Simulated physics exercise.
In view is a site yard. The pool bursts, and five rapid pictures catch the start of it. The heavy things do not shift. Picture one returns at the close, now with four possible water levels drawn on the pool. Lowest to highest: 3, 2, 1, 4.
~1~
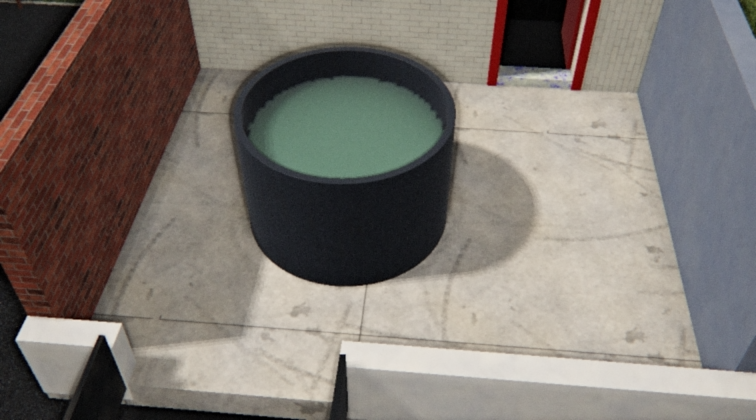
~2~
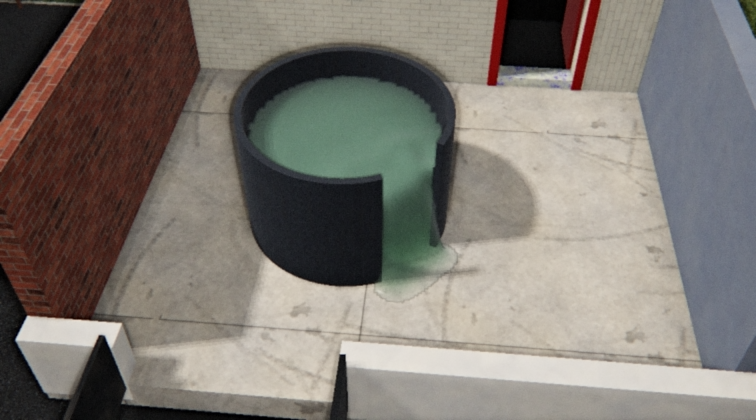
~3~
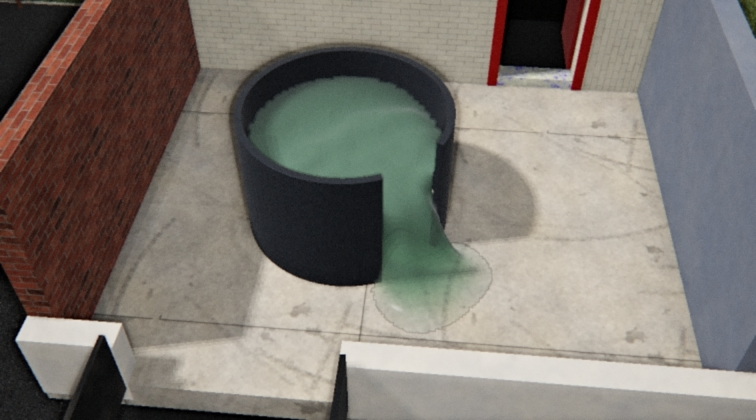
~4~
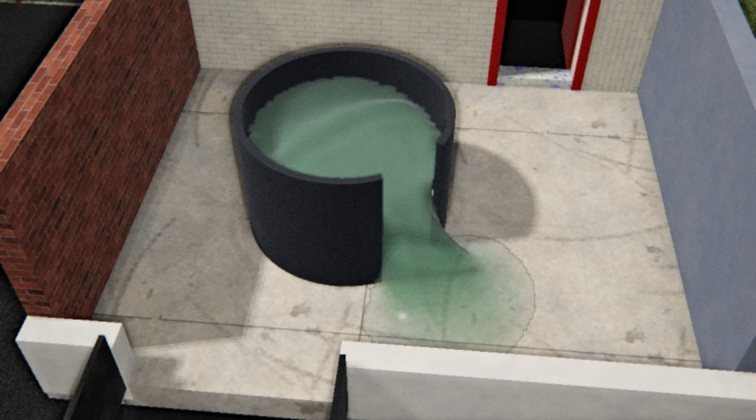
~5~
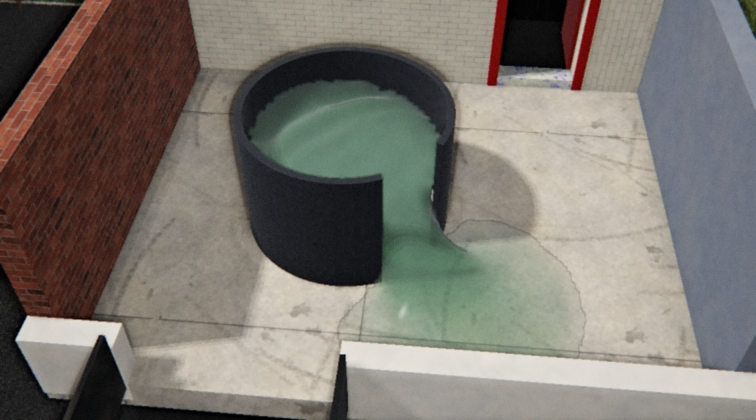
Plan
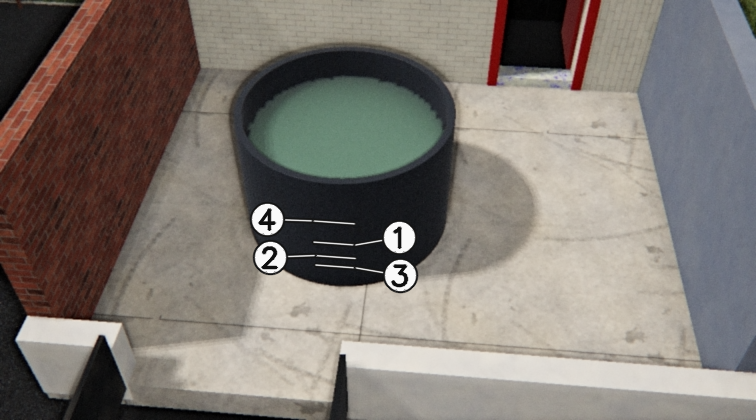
At the start, a round dark tank of still green water stands in a walled concrete yard with a red-framed doorway behind. A gap appears in the tank's front right side and water pours through onto the ground, then spreads in a widening, thin green puddle toward the right and the low white front wall.
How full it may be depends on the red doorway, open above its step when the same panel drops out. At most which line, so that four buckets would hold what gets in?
That is line 1.
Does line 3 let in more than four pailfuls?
No.
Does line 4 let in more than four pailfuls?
Yes, it does.
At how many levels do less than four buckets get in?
Three.
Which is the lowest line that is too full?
The answer is 4.
On the marked copy, 1 at (334, 243); 2 at (335, 257); 3 at (335, 266); 4 at (333, 222); from the bottom up 3, 2, 1, 4.
With 1, a bucket or two gets in.
With 2, nothing gets over.
With 3, nothing gets over.
With 4, about 10 bucketfuls get in.
